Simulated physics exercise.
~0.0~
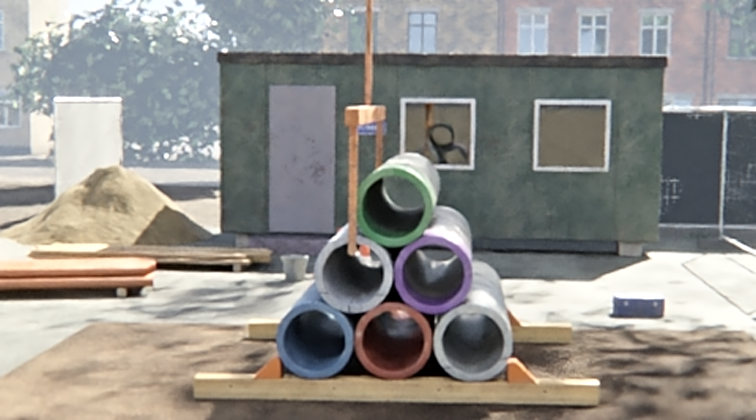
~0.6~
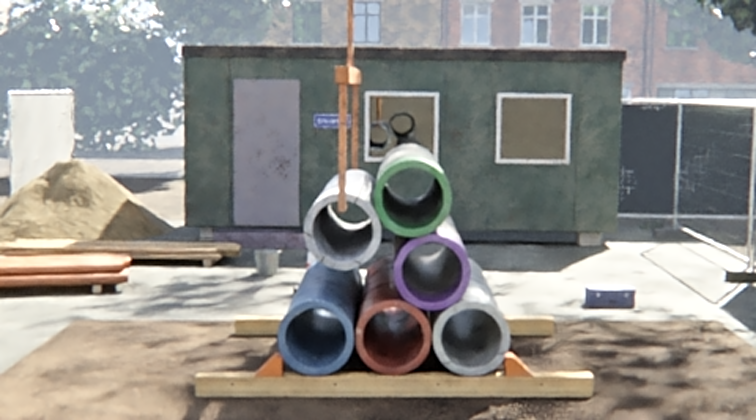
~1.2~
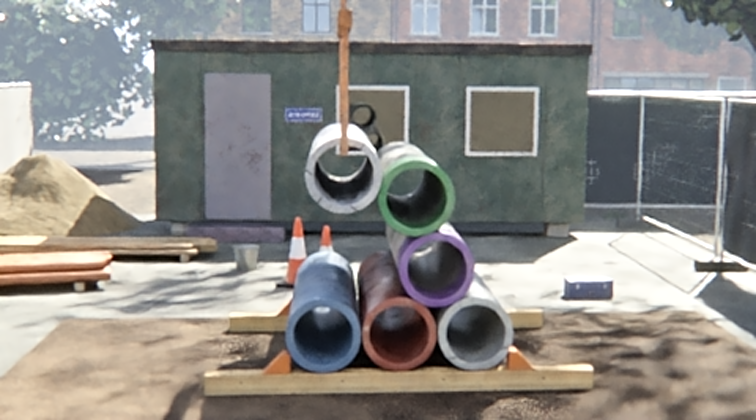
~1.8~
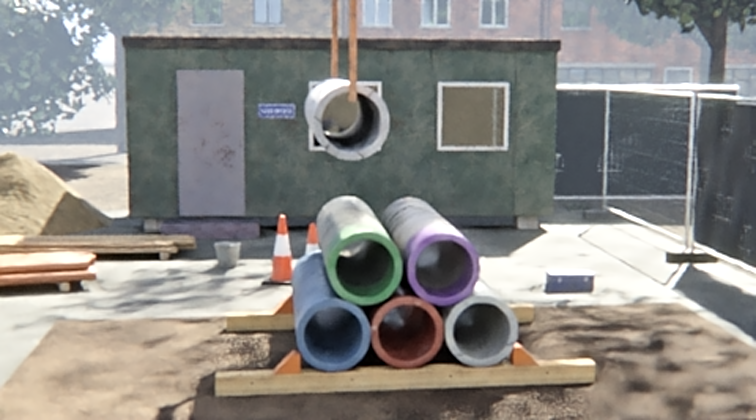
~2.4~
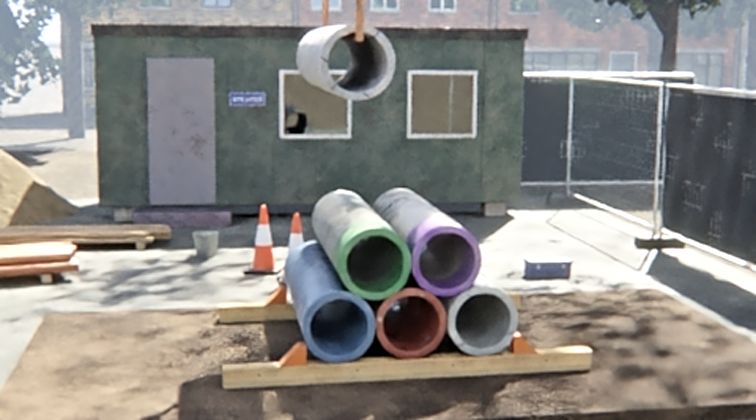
A pale grey concrete pipe, slung from an orange lifting beam, rises out of the left side of a stacked pyramid of pipes on timber bearers, seen from the front on a sunlit building site. Blue, rust-red and grey pipes form the bottom row, with purple above on the right and green on top. As the grey pipe lifts, green shifts slightly right and rests against it and purple. Once it clears, green rolls down left into the gap beside purple, which stays put. Finally, the grey pipe hangs high before the dark green cabin, above the five settled pipes.
